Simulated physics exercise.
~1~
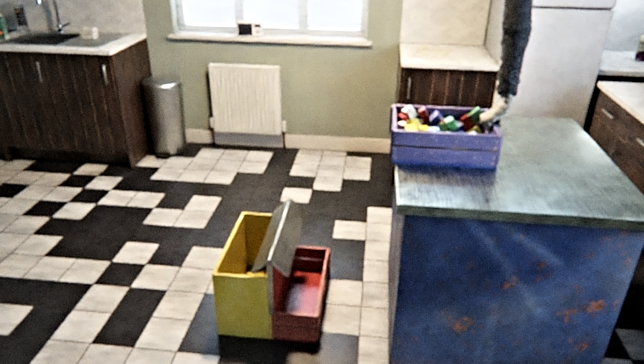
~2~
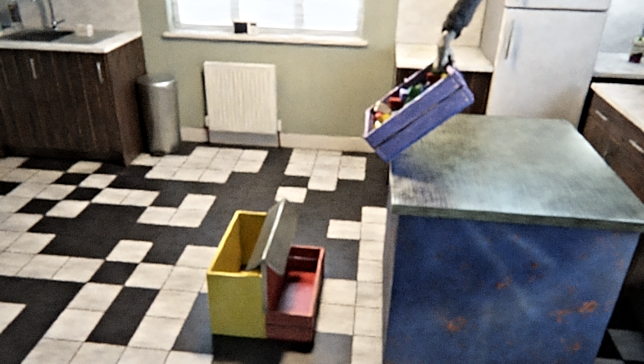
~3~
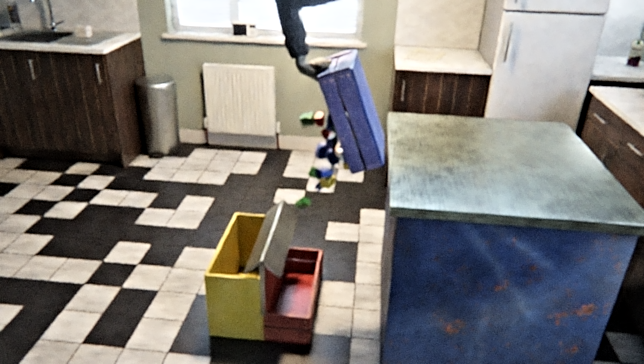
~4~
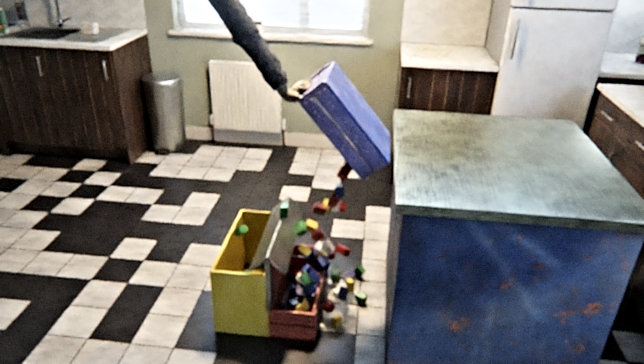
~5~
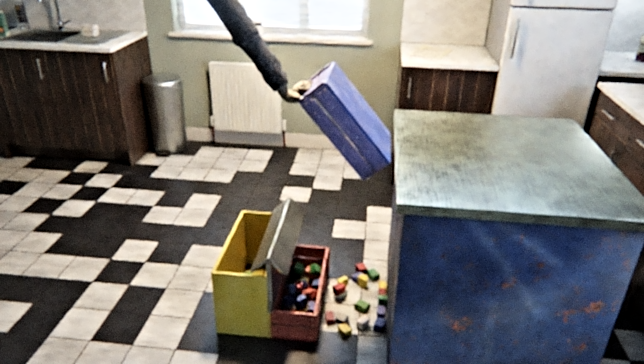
At first, a blue crate full of colourful toy bricks rests on a bench in a kitchen, held by a dark arm, with a red tub and a yellow trough side by side on the tiled floor below. The arm lifts the crate and tilts it to the left. It swings out past the bench edge and tips further, and bricks begin to spill. They pour down in a loose stream around the red tub. At the end, the crate hangs steeply tipped, with many bricks in the red tub and others scattered on the floor between it and the bench.
